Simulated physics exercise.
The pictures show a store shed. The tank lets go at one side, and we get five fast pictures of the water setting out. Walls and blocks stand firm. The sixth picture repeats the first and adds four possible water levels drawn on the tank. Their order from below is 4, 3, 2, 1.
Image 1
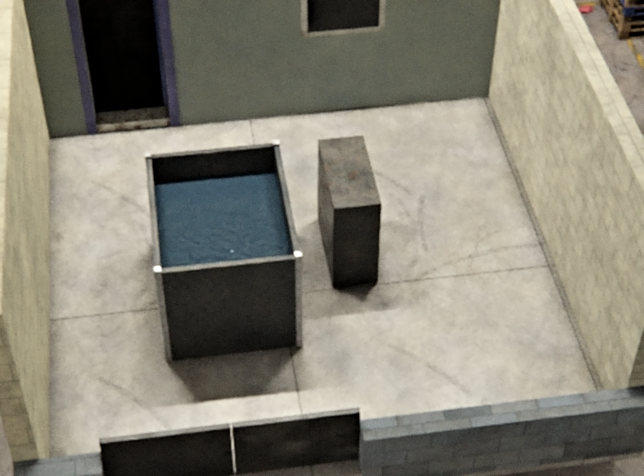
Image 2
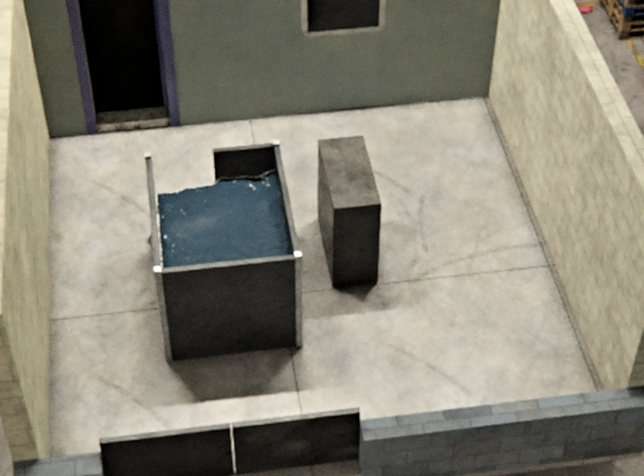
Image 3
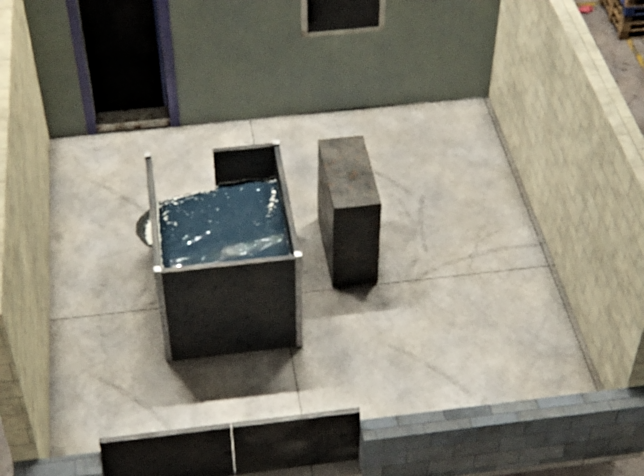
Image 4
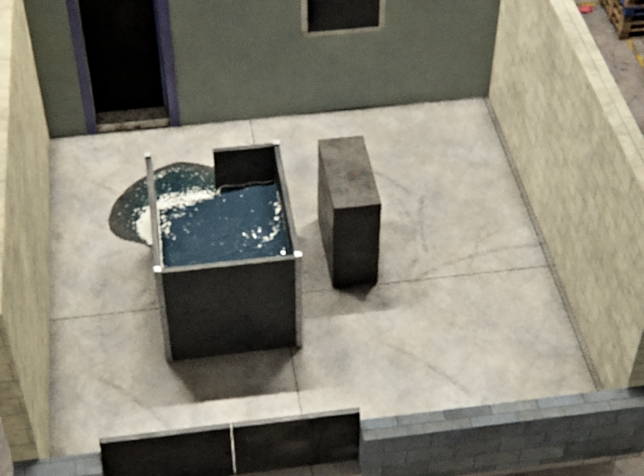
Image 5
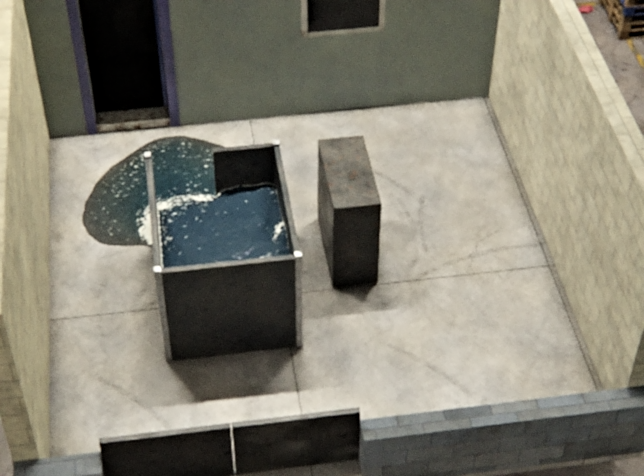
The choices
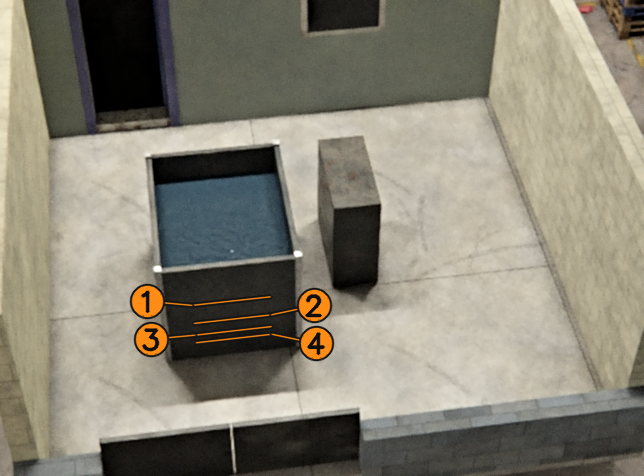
A store shed with a pale concrete floor is seen from high above by a still camera. A dark open tank of blue water stands left of centre beside a grey block, with a purple-framed doorway behind, cream walls at the sides and a shut dark gate in front. Part of the tank's back wall opens, the water churns white, and a pool spreads across the floor behind and to the left.
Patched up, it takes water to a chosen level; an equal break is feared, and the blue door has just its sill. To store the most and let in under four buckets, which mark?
3 is the one.
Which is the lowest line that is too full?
Line 2.
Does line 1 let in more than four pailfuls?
Yes.
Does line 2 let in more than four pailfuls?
Yes, it does.
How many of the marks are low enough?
Two of the four.
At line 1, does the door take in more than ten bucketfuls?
Yes, it does.
On the marked copy, 1 at (231, 301); 2 at (232, 319); 3 at (233, 330); 4 at (234, 338); from the bottom up 4, 3, 2, 1.
Choosing 1, dozens of bucketfuls pour in.
Choosing 2, about 9 bucketfuls get in.
Choosing 3, a bucket or two gets in.
Choosing 4, nothing gets over.
